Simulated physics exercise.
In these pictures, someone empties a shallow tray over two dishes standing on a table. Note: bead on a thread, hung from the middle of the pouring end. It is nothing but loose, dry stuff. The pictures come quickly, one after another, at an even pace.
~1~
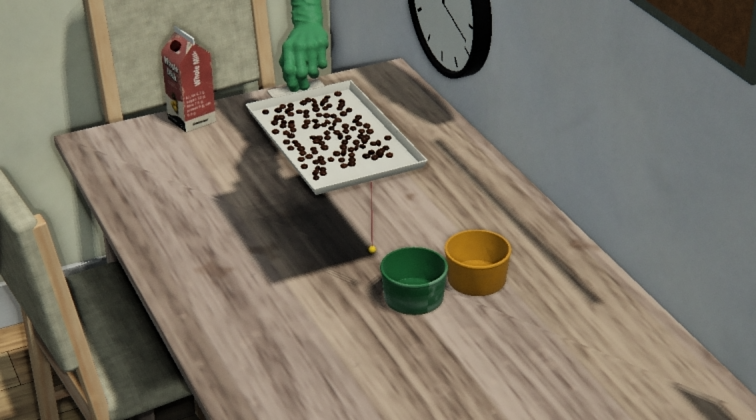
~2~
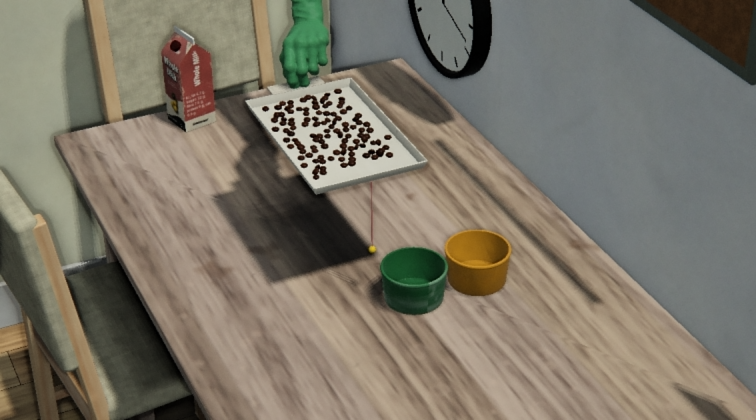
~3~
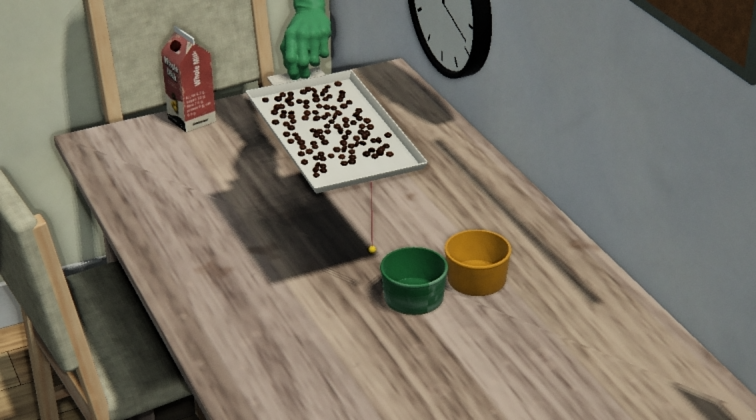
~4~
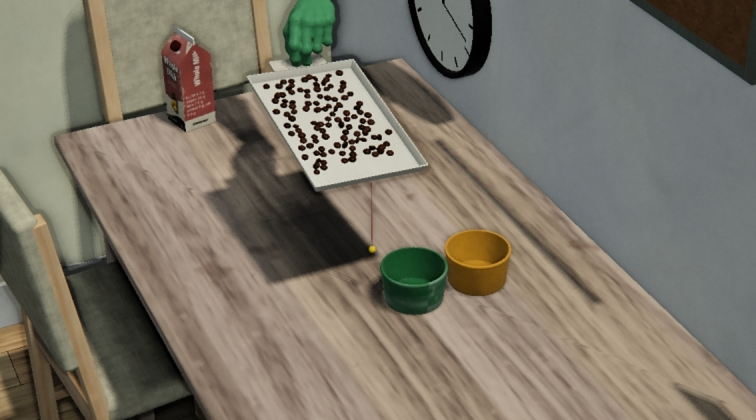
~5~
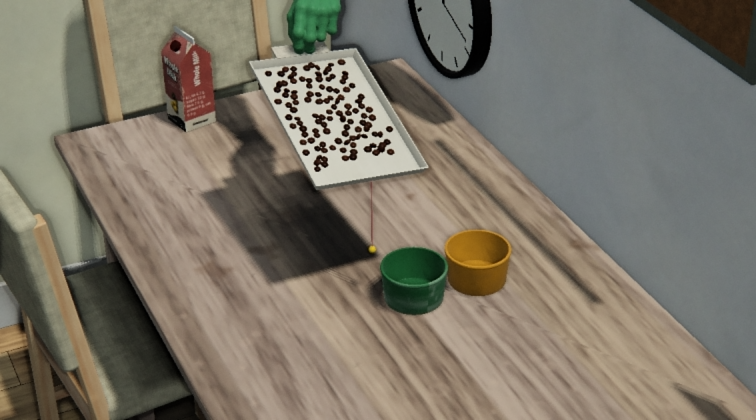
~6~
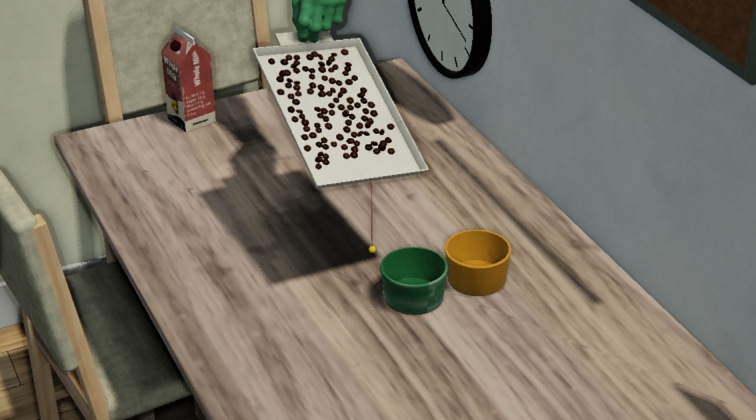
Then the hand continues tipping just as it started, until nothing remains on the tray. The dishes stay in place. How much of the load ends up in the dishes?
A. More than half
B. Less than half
(A) More than half.
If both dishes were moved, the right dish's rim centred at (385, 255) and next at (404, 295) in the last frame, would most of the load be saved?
In the first position a minority, in the second a minority.
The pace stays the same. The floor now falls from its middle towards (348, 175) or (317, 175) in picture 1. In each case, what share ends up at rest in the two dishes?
Close to 10 percent first and close to 0 percent second.
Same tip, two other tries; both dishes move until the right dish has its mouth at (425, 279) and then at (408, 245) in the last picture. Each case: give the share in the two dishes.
Close to 30 in a hundred, then close to 40 in a hundred.
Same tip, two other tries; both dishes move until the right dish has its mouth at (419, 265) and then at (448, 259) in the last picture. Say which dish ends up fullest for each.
Try 1: The dish at right; try 2: The dish at right.
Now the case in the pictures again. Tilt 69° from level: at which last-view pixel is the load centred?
Look about (411, 176) in the last picture.
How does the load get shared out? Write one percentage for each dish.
In the left dish 60 per cent comes to rest, in the right dish 10 per cent.
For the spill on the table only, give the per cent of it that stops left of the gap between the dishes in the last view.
Near 50 in a hundred.
Soon, tray tipped steeply; about two thirds on the tray; a stray few in the left dish; about a third in the air.
A while on, tray tipped past a quarter turn; about two thirds in the left dish; a small part in the right dish; about a quarter outside both; a small part in the air.
Towards the end, tray tipped past a quarter turn; about two thirds in the left dish; a small part in the right dish; about a quarter outside both.
Finally, tray tipped past a quarter turn; about two thirds in the left dish; a small part in the right dish; about a quarter outside both.
